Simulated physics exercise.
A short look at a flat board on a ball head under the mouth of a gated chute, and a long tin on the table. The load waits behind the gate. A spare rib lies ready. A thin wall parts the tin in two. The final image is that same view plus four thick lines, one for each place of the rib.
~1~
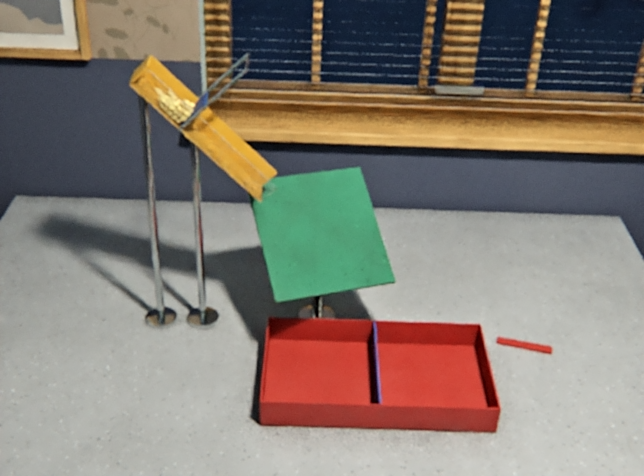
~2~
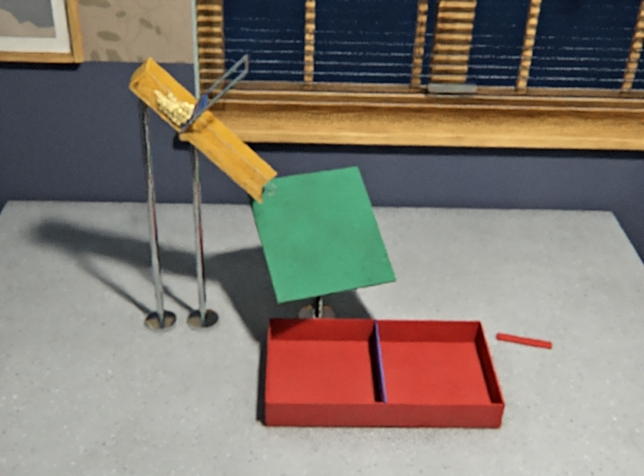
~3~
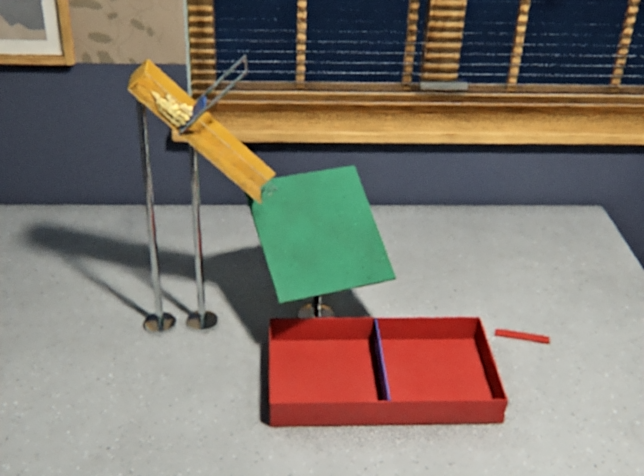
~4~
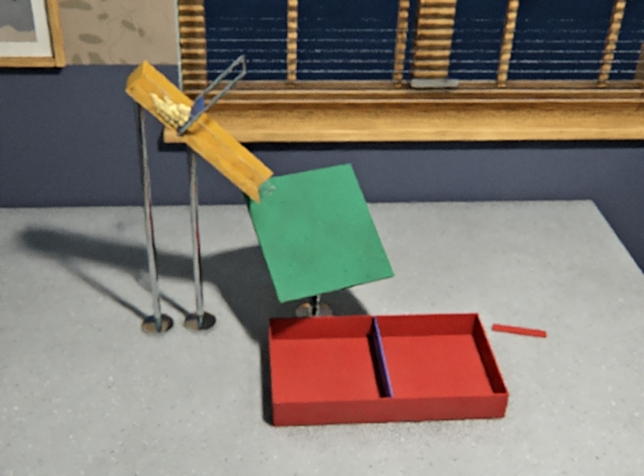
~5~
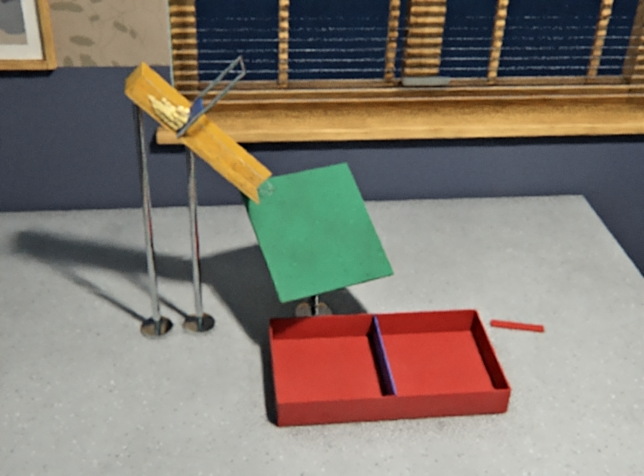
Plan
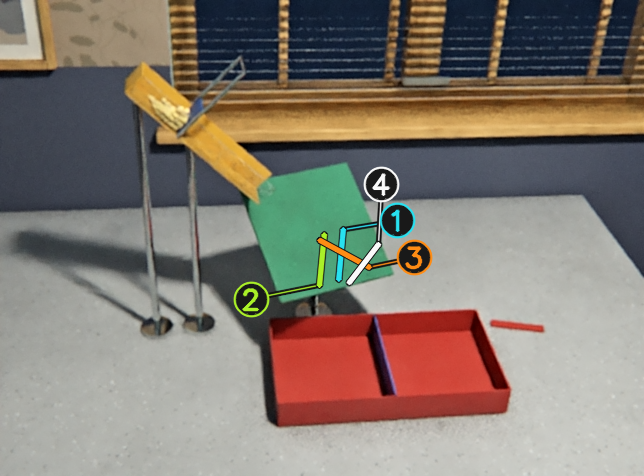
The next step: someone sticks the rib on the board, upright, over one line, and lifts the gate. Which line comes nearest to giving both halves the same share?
3 is best.
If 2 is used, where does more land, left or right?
The left half.
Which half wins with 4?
The left half.
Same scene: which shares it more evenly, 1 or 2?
The answer is 2.
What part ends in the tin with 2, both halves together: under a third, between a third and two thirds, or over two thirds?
It is over two thirds.
On the marked copy, line 1 from (343, 229) to (338, 279); line 2 from (324, 234) to (319, 285); line 3 from (320, 240) to (369, 267); line 4 from (378, 244) to (349, 282).
With 1, of what is caught, nearly all in the left half, a stray few in the right.
With 2, of what is caught, most in the left half, a small part in the right.
With 3, of what is caught, about half in the left half, about half in the right.
With 4, of what is caught, nearly all in the left half, a stray few in the right.
